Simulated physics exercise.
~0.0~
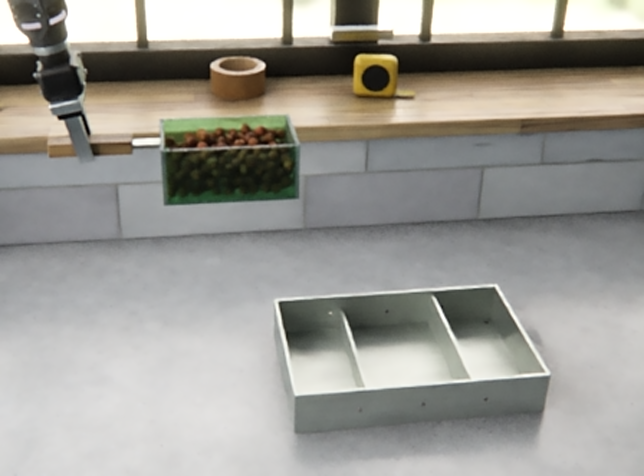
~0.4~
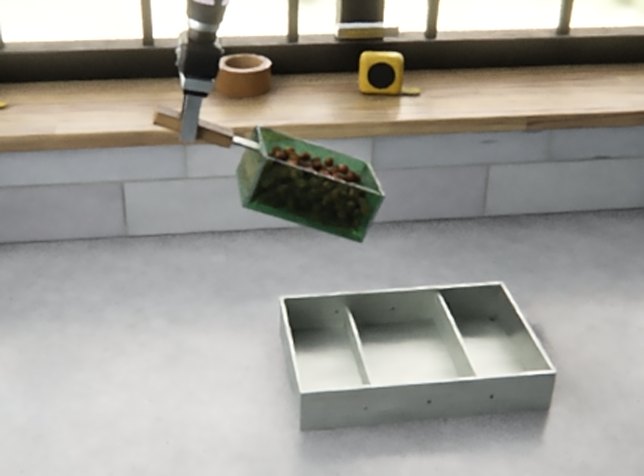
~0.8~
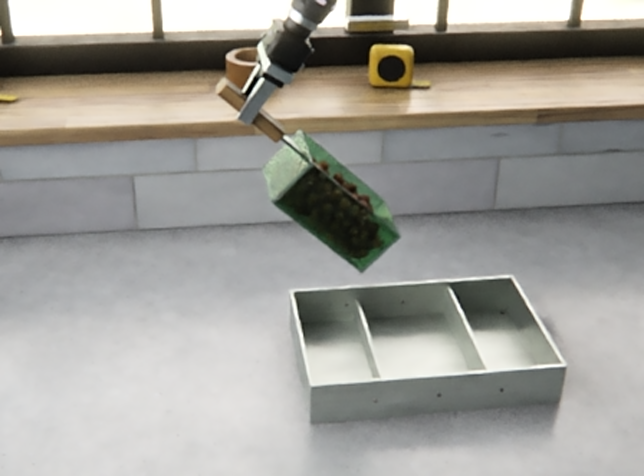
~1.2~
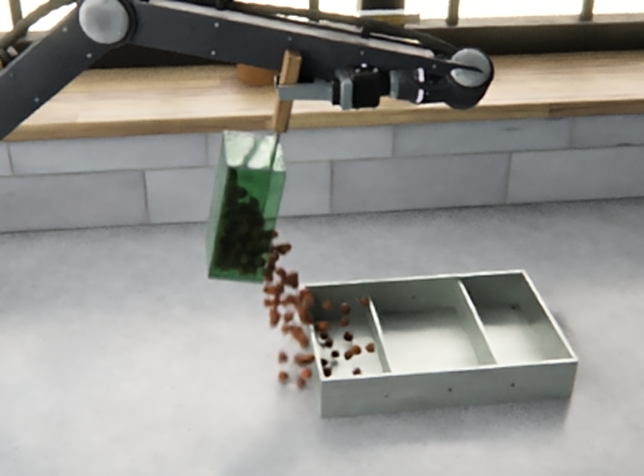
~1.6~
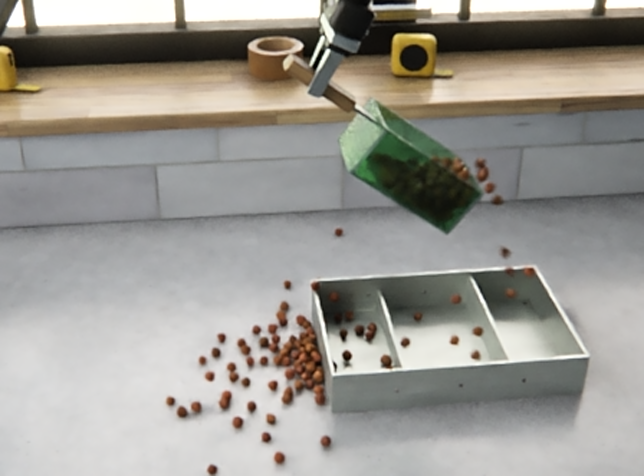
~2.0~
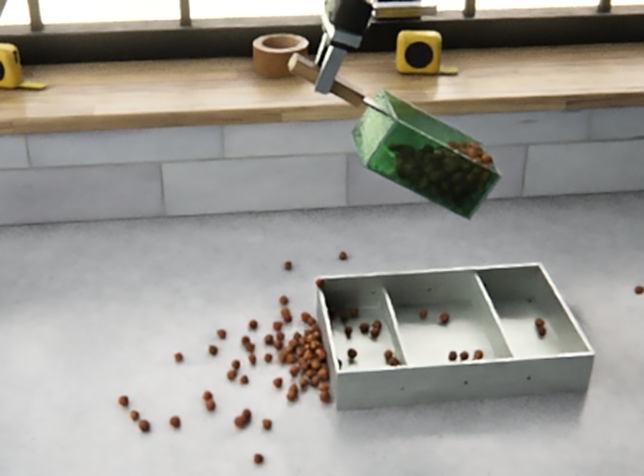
At first, a robot arm holds a clear green box of hazelnuts by its handle, up and to the left of a gray tray with three compartments. The arm carries the box to the right and tips it forward, steeper and steeper. Once the box hangs nearly upright, nuts pour from its lower end around the tray's left edge. The arm then swings the box rightward and partly levels it, while a few more nuts fly out. Finally, many nuts lie scattered left of the tray, some sit inside it, mostly in the left compartment, and plenty remain in the box.
